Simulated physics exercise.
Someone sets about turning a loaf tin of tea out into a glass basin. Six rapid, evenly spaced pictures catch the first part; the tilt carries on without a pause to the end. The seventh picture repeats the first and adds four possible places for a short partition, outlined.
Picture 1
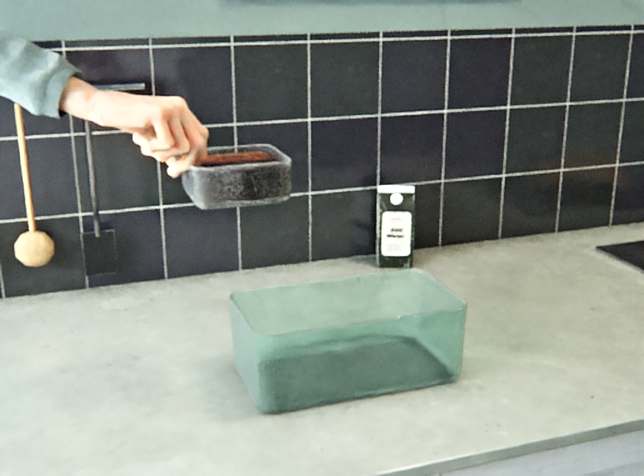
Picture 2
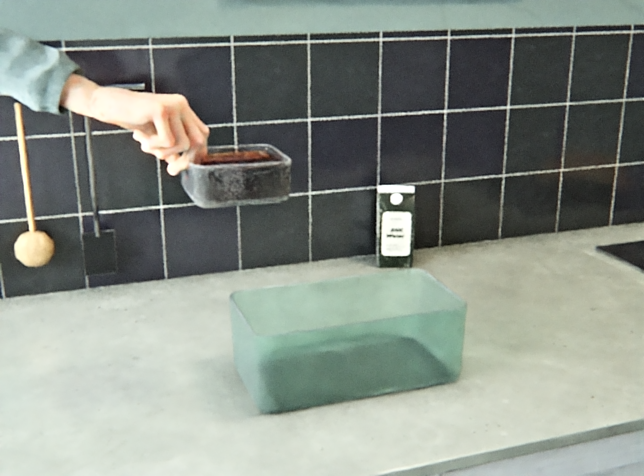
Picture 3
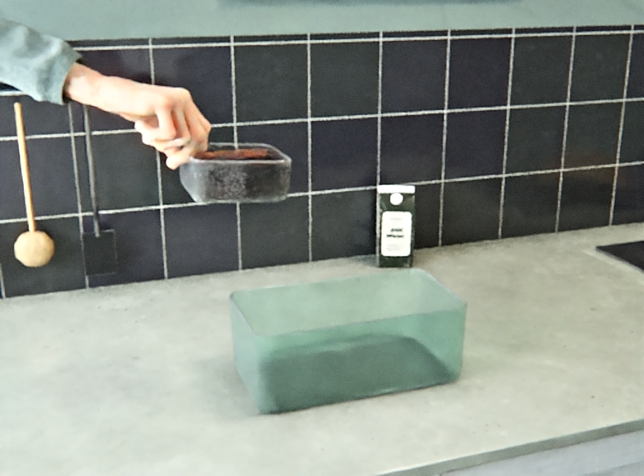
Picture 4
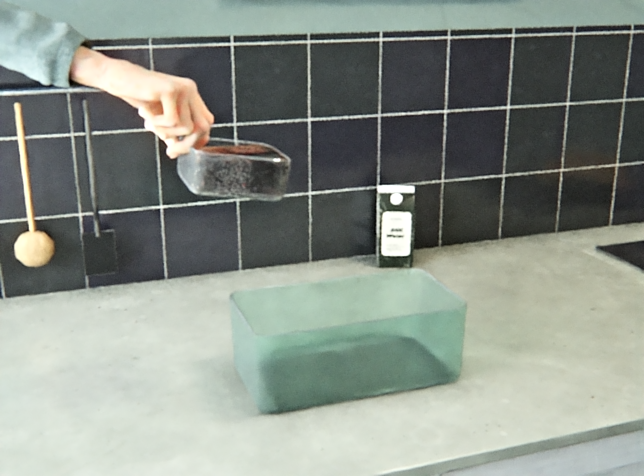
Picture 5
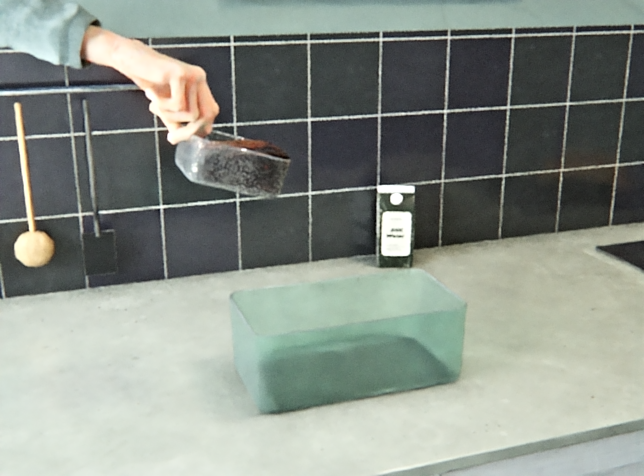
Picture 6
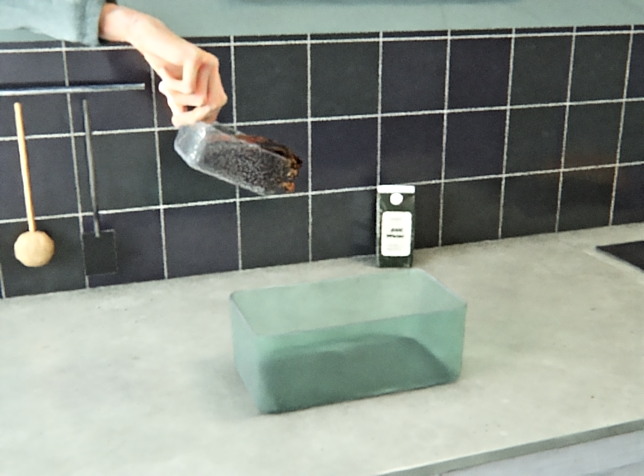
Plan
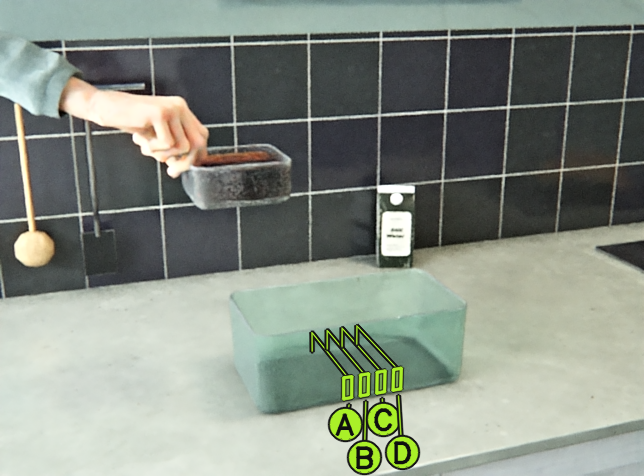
At a kitchen counter against dark tiles, a hand held a small clear container of something dark above a glass basin, then gradually tilted it to the right until the contents reached over its lip.
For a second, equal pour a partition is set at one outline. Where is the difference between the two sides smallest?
C works best here.
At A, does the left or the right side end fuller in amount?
The right one.
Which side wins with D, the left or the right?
The left one.
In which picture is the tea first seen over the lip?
Picture 5.
In lime, A at (349, 404); B at (365, 401); C at (382, 398); D at (398, 395).
With A, about 16 % ends left of the wall and 81 % right of it; 3 % is lost outside.
With B, about 30 % ends left of the wall and 67 % right of it; 3 % is lost outside.
With C, about 47 % ends left of the wall and 51 % right of it.
With D, about 78 % ends left of the wall and 19 % right of it; 3 % is lost outside.
